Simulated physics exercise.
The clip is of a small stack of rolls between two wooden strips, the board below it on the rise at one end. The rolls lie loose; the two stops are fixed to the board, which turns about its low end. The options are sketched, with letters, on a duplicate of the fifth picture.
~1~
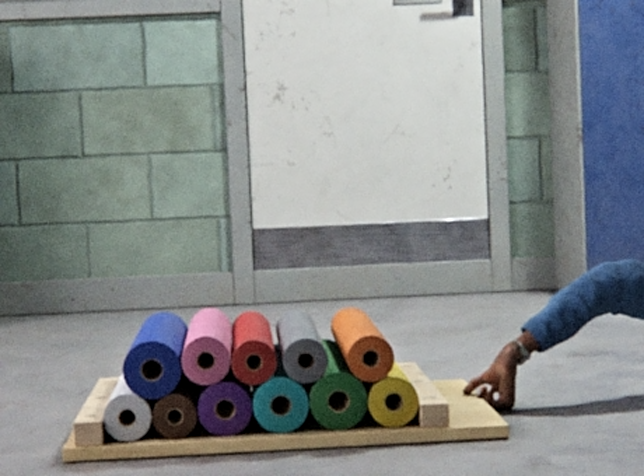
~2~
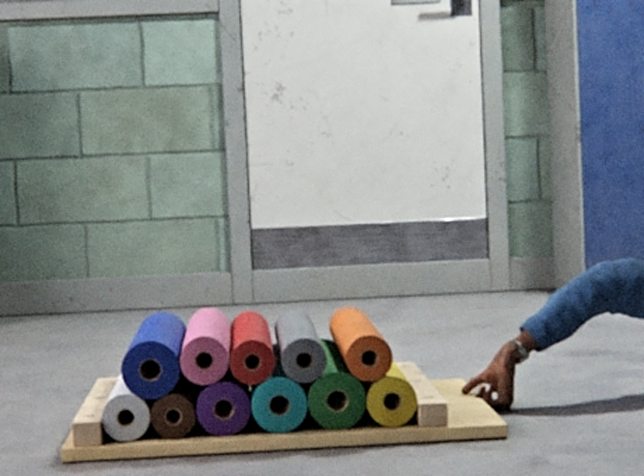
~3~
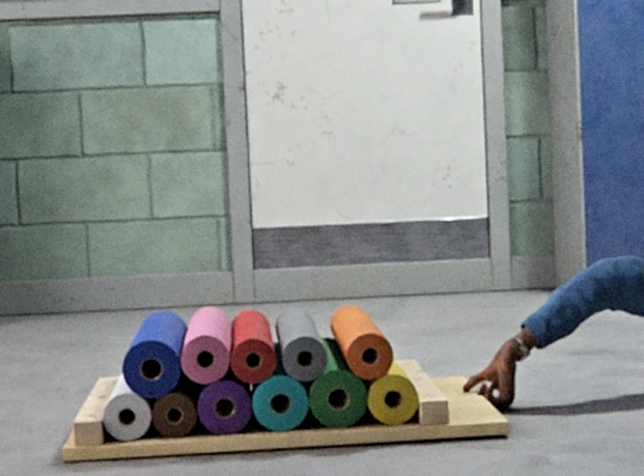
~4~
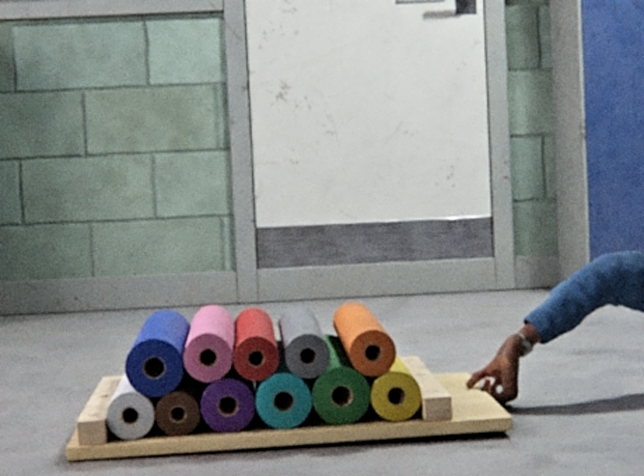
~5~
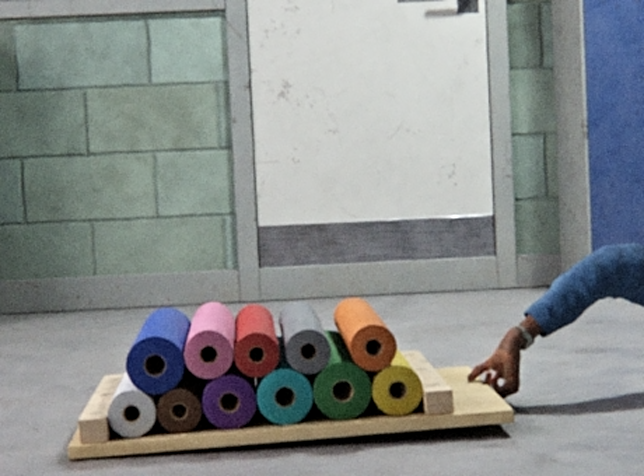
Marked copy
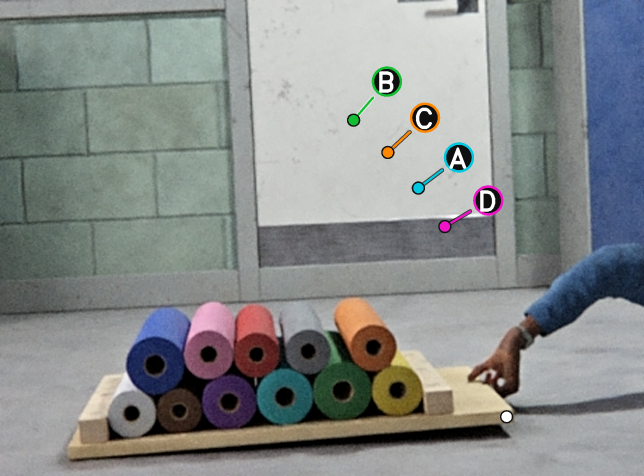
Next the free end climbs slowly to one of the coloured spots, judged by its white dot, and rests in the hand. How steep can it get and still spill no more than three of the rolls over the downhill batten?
Up to D.
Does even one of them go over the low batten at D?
At D: Yes.
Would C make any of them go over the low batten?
Yes, at C.
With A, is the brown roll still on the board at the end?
Yes, with A.
On the marked copy, A at (418, 188); B at (353, 120); C at (388, 152); D at (445, 226); the white dot at (506, 417).
Taking D. A third of the way, board at 17°.
Two thirds of the way, board at 28°.
When it is over, board at 28°, two over the low batten (blue, pink).
As for the rest, A four over the low batten (blue, pink, grey, red); B five over the low batten; C five over the low batten.
